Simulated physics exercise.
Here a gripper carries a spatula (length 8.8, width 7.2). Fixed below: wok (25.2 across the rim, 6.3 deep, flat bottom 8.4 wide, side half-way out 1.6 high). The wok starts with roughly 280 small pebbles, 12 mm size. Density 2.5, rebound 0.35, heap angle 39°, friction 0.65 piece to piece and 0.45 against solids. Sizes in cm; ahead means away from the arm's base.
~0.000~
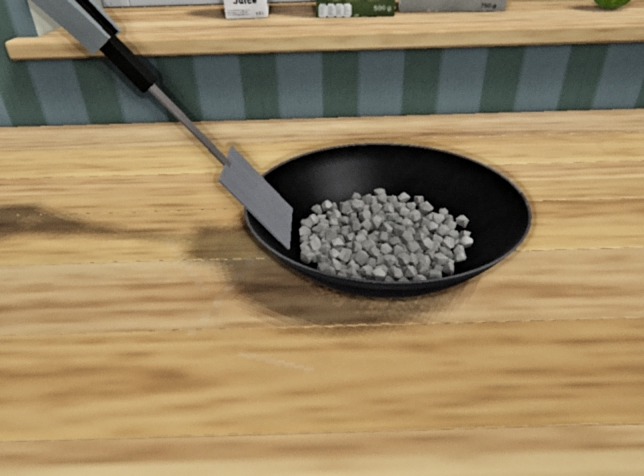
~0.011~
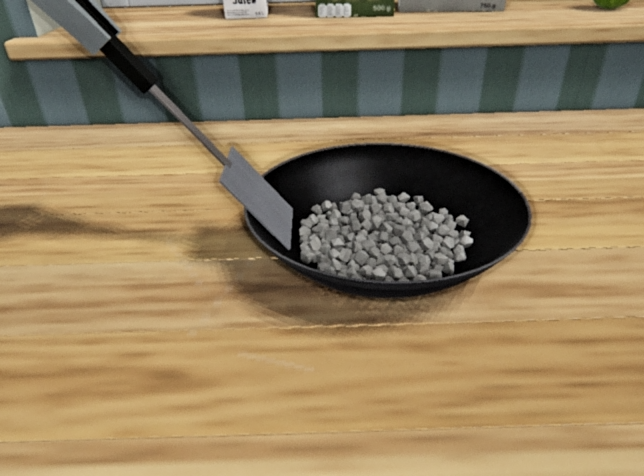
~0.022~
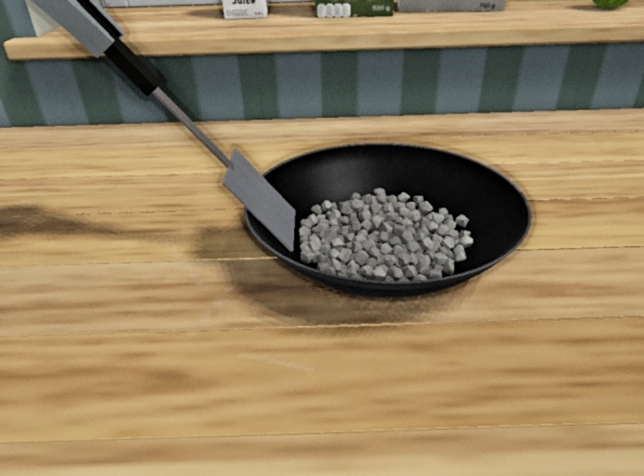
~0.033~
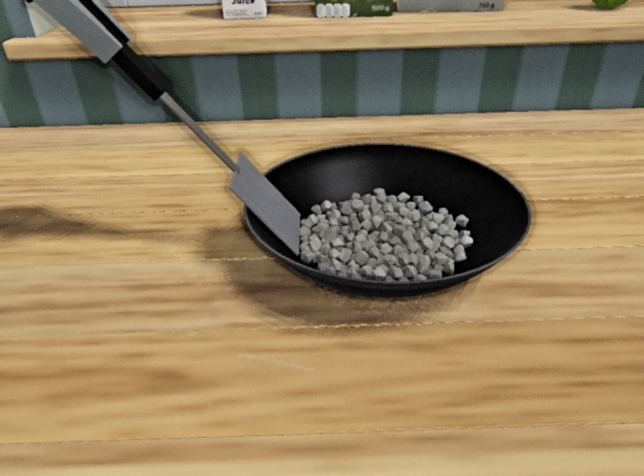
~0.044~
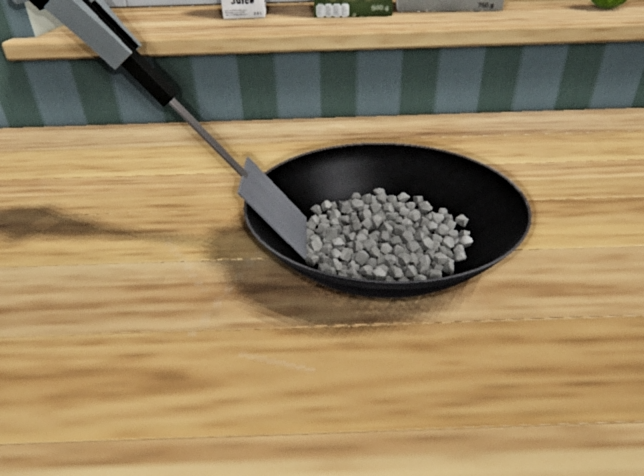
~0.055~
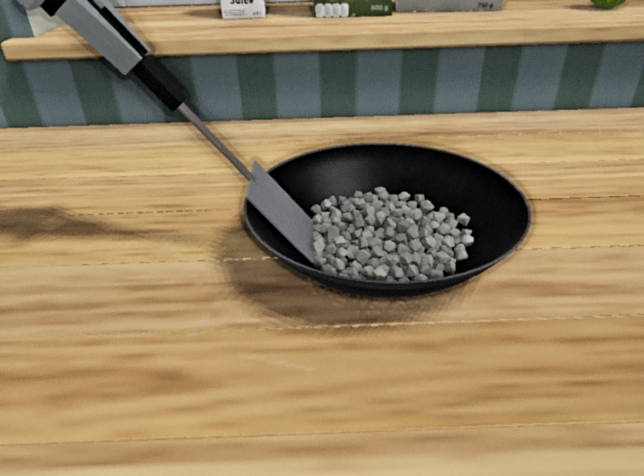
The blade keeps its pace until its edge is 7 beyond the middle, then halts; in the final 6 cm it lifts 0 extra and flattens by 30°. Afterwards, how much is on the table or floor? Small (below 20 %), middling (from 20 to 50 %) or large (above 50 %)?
Share on the table or floor: Small (below 20 %).
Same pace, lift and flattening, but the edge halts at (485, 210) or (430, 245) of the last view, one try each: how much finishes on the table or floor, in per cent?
Some 35 and 5 per cent.
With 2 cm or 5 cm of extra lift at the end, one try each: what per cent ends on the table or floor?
About 10 and 10 per cent.
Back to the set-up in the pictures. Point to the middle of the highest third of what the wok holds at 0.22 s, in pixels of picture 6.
Around (476, 209).
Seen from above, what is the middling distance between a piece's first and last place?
Some 7 cm.
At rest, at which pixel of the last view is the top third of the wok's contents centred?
At about (482, 204).
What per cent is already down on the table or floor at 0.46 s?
About 10 per cent.
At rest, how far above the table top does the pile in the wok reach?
Roughly 7.5 cm.
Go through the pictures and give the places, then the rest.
In the first frame, spatula top edge at (226, 162), sloping 53°; upper third of the load around (383, 232), from x 305 to 465, top at y 195; 278 in the wok.
In the second frame, spatula top edge at (226, 163), sloping 53°; upper third of the load around (383, 232), from x 305 to 465, top at y 195.
In the third frame, spatula top edge at (229, 165), sloping 53°; upper third of the load around (383, 232), from x 305 to 465, top at y 195.
In the fourth frame, spatula top edge at (235, 169), sloping 53°; upper third of the load around (383, 232), from x 305 to 465, top at y 195.
In the fifth frame, spatula top edge at (243, 173), sloping 53°; upper third of the load around (384, 231), from x 305 to 465, top at y 195.
In the sixth frame, spatula top edge at (251, 177), sloping 53°; upper third of the load around (389, 227), from x 315 to 465, top at y 190; 278 in the wok.
After 0.14 s, sloping 53°, highest piece 7 above the table; 278 in the wok.
After 0.22 s, sloping 42°, highest piece 8 above the table; 276 in the wok, 2 on the blade or in flight.
After 0.46 s, sloping 23°, highest piece 7 above the table; 253 in the wok, 25 on the table or floor.
After 1.51 s, sloping 23°, highest piece 7 above the table; 252 in the wok, 26 on the table or floor.
At rest, 252 in the wok, 26 on the table or floor. That is 9 % on the table or floor.
